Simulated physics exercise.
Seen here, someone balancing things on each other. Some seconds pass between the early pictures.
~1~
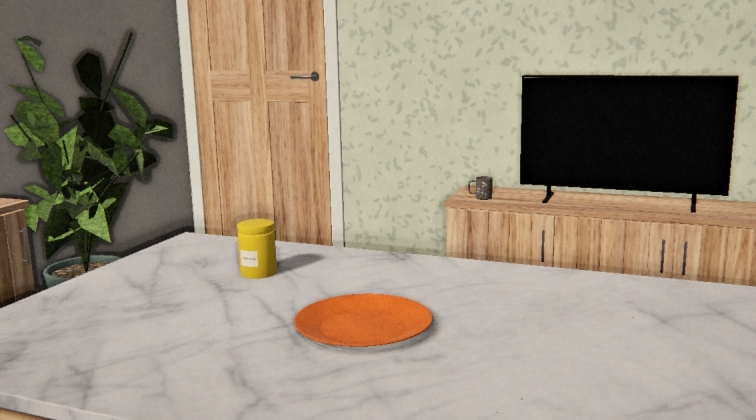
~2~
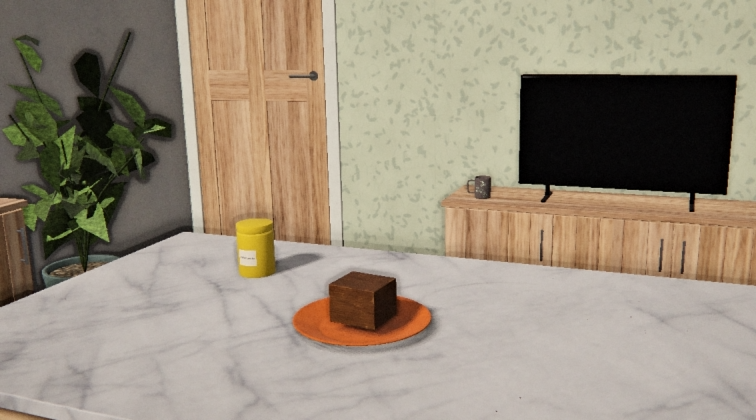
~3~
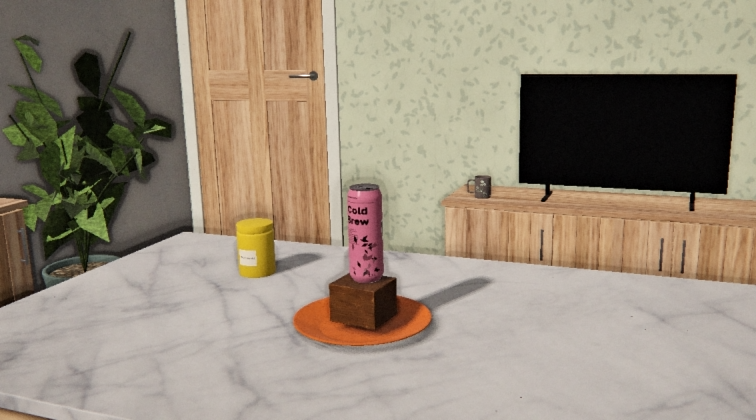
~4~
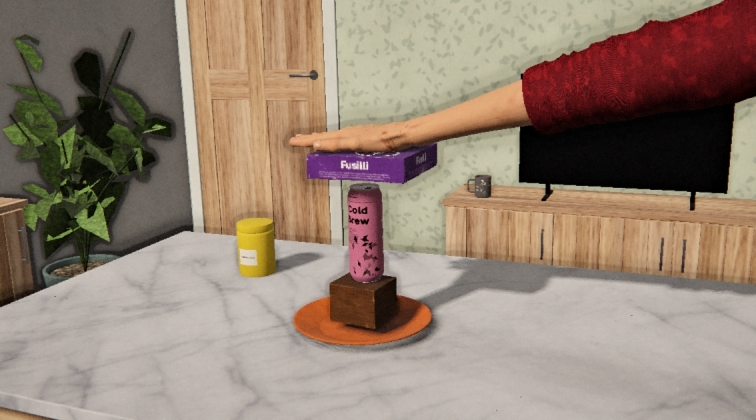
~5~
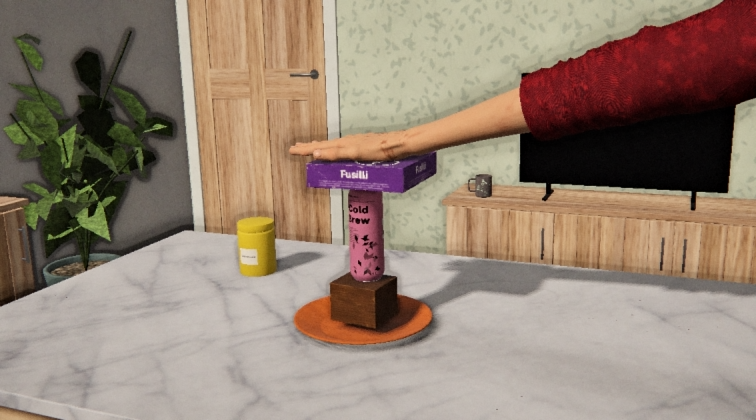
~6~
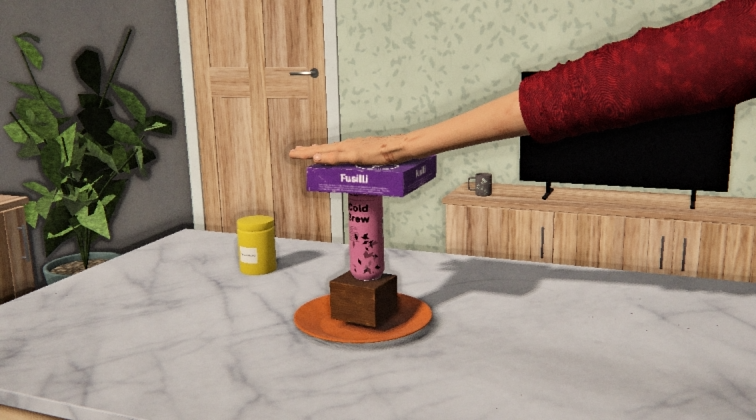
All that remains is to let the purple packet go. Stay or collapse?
In the end the pile stays up.
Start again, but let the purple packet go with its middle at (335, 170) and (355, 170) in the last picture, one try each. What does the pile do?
In the first case it loses its balance; in the second case it stays up.
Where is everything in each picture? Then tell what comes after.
In the first picture, the last thing is not in view yet.
In the second picture, the last thing is not in view yet.
In the third picture, the last thing is not in view yet; brown block (363, 299).
In the fourth picture, still above its spot; purple packet (374, 160); pink can (366, 233).
In the fifth picture, still above its spot; purple packet (374, 168); brown block (364, 298).
In the sixth picture, in place under the hand; purple packet (374, 172); pink can (366, 231).
Then, 0.20 s later than the last frame, all is still.
Then, 0.30 s later than the last frame, purple packet resting near (374, 173).
When it is over, all 5 as before. End places, in pixels of the last picture, purple packet near (374, 173). The pile holds.
